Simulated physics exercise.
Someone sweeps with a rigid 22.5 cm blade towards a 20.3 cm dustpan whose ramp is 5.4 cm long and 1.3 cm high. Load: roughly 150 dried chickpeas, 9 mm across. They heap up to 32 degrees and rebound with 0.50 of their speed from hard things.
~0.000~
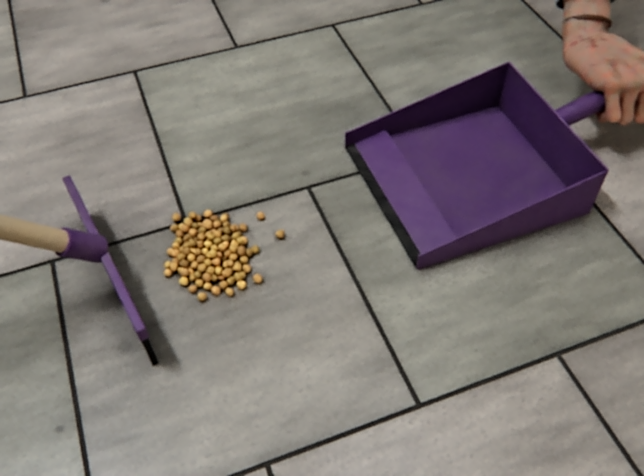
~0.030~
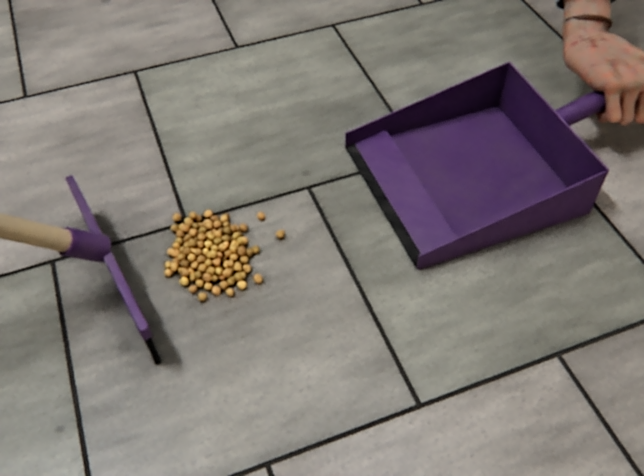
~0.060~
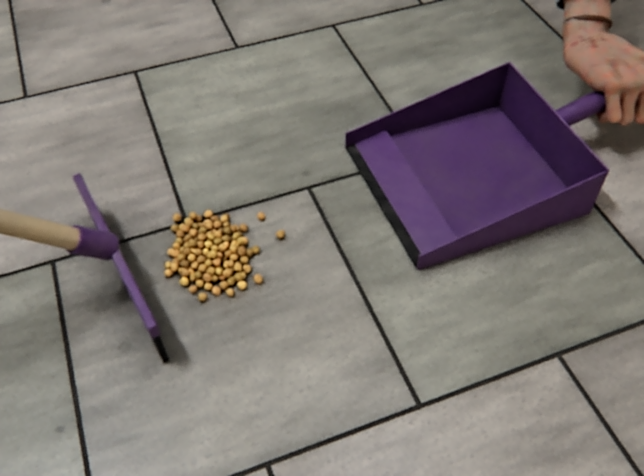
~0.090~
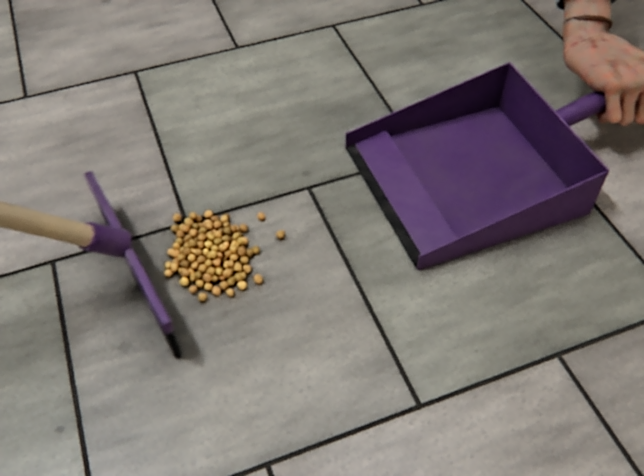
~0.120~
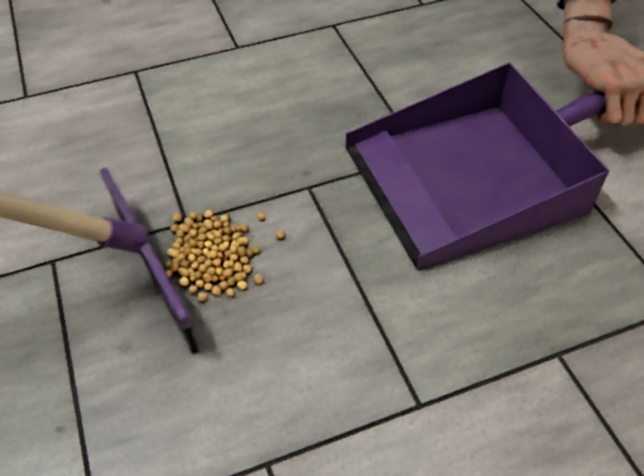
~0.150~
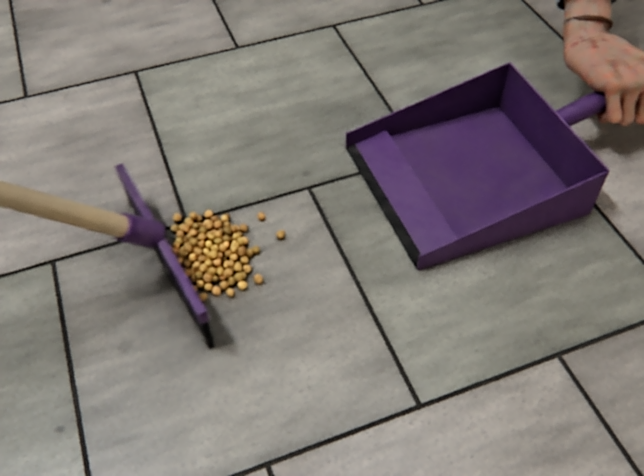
A floor of grey rectangular tiles with dark joints is seen from above at an angle. A purple blade on a pale wooden handle stands at the left beside a loose heap of golden-brown chickpeas, while a hand at the upper right grips a purple dustpan. The blade slides slowly rightward, then faster, and presses into the heap's left edge, as dustpan and camera stay still.
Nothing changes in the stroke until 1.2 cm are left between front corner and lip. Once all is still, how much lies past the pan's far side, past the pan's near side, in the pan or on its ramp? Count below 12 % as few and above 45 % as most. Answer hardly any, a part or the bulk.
Past the pan's far side: Hardly any; past the pan's near side: Hardly any; in the pan or on its ramp: A part.
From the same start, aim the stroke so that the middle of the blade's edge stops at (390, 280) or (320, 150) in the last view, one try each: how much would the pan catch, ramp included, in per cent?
Some 5 and 35 per cent.
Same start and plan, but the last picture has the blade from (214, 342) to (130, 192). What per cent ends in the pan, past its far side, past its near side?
Pan 5, far 0, near 15.
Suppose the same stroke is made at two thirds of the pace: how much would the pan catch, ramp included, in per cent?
In that case some 25 per cent.
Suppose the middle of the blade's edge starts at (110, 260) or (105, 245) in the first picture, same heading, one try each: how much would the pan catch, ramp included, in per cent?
About 35 and 30 per cent.
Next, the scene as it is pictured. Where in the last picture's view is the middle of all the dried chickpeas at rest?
Around (371, 198).
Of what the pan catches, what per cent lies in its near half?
Some 60 per cent.
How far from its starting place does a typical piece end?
Roughly 20 cm.
Then, at 0.35 s, middle of the blade 14 cm from the lip; 0 % over the lip, far side 0 %, near side 0 %.
After 0.48 s, middle of the blade 7 cm from the lip; 0 % over the lip, far side 5 %, near side 0 %.
After 0.74 s, middle of the blade 3 cm from the lip; 25 % over the lip, far side 5 %, near side 0 %.
In the end, at 1.3 s, far side 5 %, near side 0 %, pan 25 %, in front of the lip or behind the blade 65 %.
